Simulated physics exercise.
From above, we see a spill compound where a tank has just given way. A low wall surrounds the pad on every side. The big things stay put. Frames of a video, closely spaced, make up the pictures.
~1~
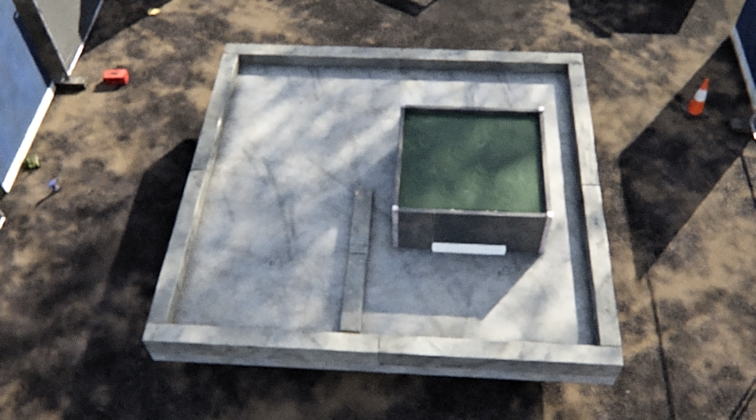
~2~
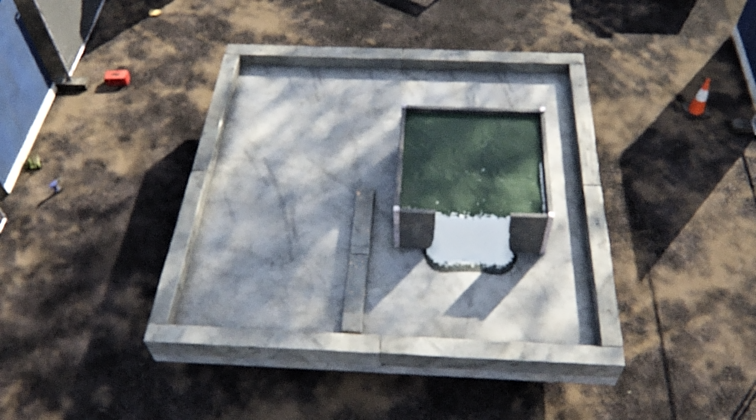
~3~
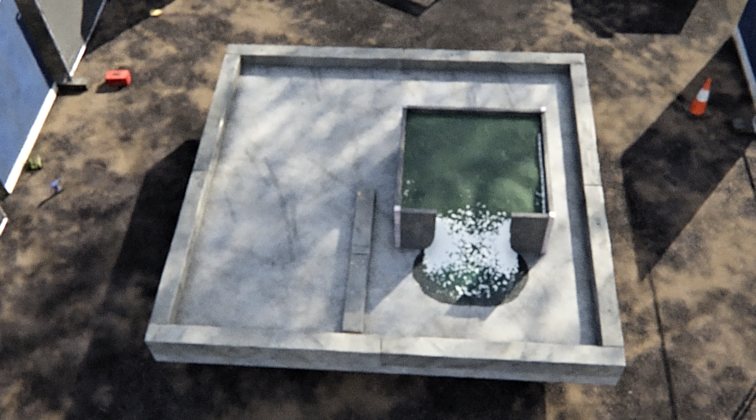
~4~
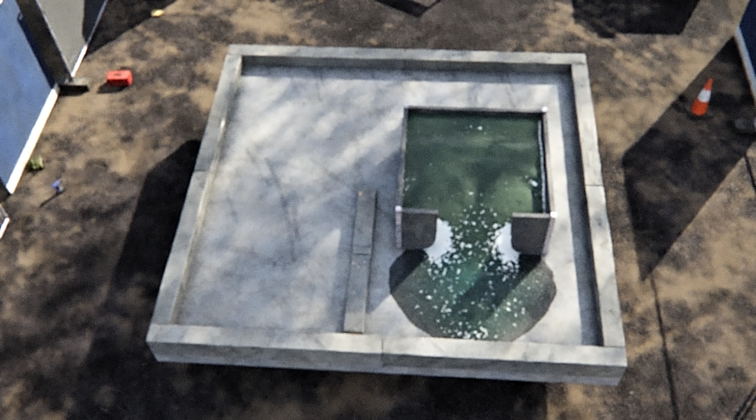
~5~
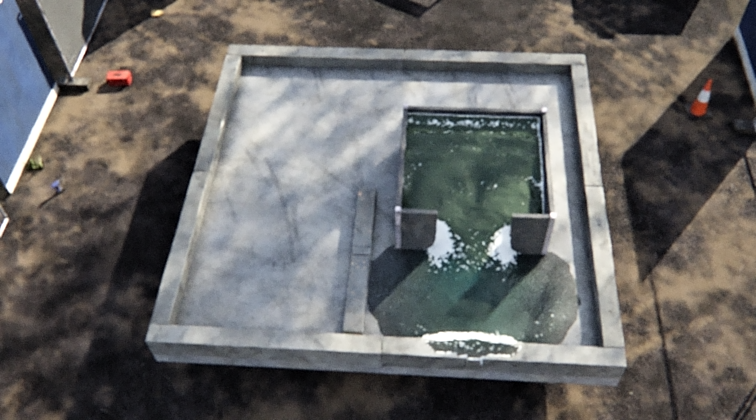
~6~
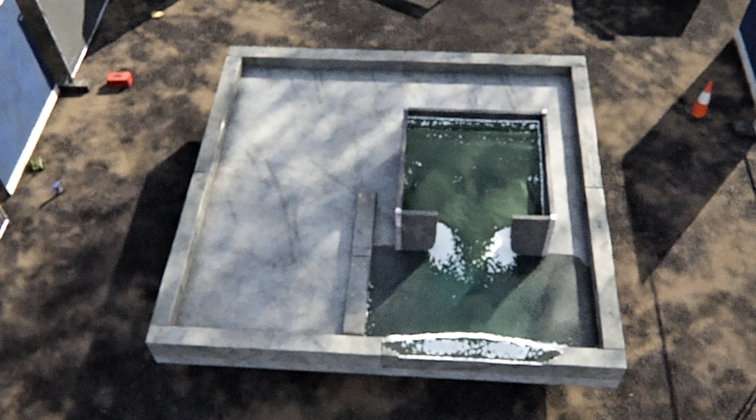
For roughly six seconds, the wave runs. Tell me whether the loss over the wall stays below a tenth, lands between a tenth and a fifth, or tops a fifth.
It ends up having lost one tenth to one fifth.
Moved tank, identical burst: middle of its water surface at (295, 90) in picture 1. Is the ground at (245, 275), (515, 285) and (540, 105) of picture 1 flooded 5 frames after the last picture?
Submerged, untouched, untouched.
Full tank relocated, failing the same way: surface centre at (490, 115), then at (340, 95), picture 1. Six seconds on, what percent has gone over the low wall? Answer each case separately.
Near 8 percent, then near 10 percent.
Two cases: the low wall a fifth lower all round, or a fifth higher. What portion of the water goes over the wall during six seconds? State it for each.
I'd put the first at around 24 percent and the second at around 8 percent.
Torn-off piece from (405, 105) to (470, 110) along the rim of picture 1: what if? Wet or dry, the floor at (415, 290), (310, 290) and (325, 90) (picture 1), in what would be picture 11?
Going through them in order gives still bare, still bare, waterlogged.
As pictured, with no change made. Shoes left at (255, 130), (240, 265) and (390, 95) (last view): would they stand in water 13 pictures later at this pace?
Spared, soaked, spared.
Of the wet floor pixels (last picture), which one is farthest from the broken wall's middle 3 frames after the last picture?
Around (289, 340).
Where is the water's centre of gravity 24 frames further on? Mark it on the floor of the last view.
Centre of the water: Near (447, 233).
A moment on, water covers 20 % of the floor; the low wall has let 1 % over.
Next, water covers 20 % of the floor; the low wall has let 3 % over.
Then, water covers 40 % of the floor; the low wall has let 13 % over.
Later, water covers 60 % of the floor; the low wall has let 15 % over.
In the end, water covers 80 % of the floor; the low wall has let 16 % over.
